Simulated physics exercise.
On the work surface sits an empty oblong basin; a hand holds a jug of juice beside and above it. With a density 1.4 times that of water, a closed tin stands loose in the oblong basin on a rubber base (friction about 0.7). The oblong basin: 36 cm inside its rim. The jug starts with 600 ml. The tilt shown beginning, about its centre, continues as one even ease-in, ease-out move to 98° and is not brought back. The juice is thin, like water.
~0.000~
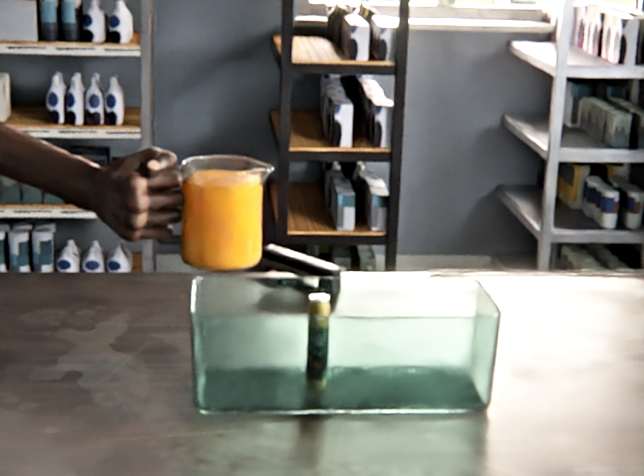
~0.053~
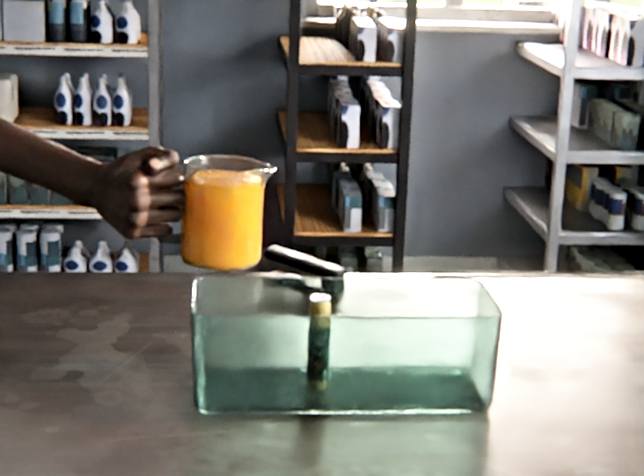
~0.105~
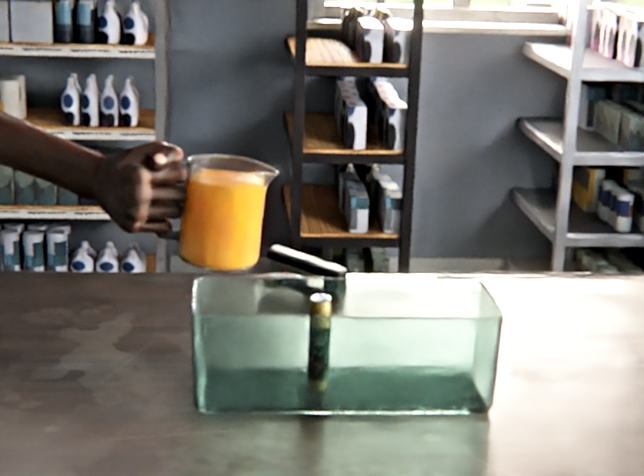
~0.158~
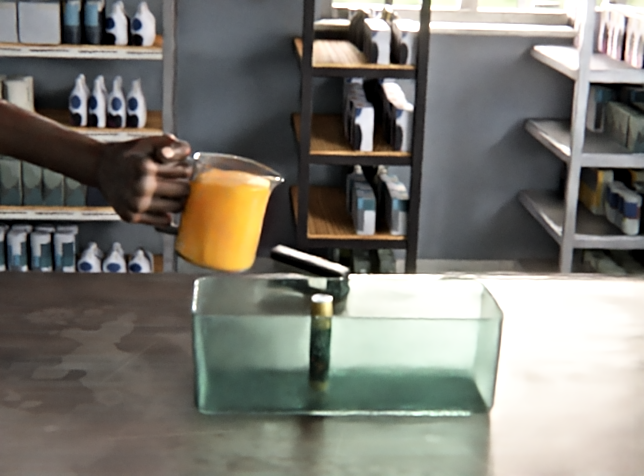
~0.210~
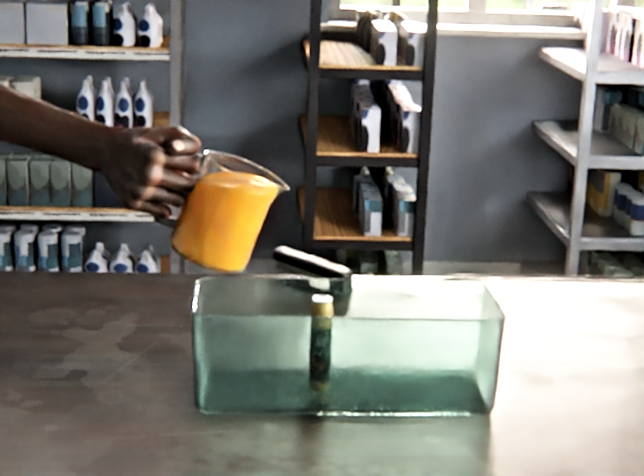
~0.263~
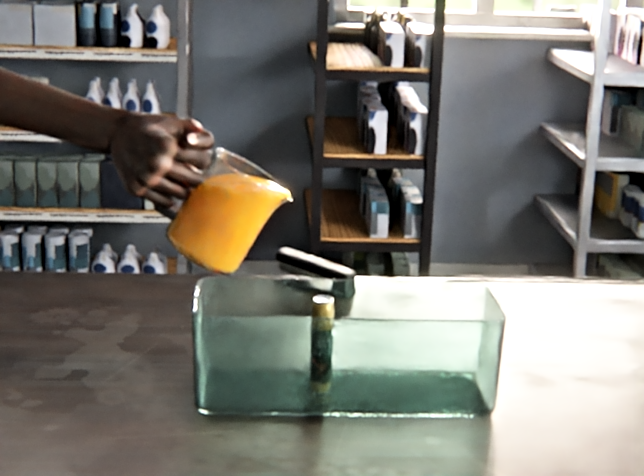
A hand tilting a glass jug of orange juice rightward above a clear oblong basin on a work surface, shelves behind.
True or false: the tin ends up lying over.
True.
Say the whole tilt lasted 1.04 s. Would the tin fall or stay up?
The tin tips over.
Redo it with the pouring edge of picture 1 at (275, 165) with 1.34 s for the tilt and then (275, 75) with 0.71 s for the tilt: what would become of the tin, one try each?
The tin overturns the first time and stays vertical the second time.
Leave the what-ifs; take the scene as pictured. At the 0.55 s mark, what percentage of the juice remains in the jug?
Around 68 percent.
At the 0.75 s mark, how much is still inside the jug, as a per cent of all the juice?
About 26 per cent.
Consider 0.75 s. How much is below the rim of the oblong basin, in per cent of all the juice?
I reckon close to 58 per cent.
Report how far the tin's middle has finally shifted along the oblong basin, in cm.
It finishes around 7.5 cm from where it began.
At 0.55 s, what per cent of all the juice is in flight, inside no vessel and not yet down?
Around 18 in a hundred.
After 0.55 s the tilt is 86° and 69 per cent is still to pour; the tin stands where it began.
After 0.75 s the tilt is 98° and 27 per cent is still to pour; the tin stands where it began.
After 0.97 s the tilt is 98° and 9 per cent is still to pour; the tin lies on its side.
After 1.21 s the tilt is 98° and 3 per cent is still to pour; the tin lies on its side.
In the end the tin lies on its side.
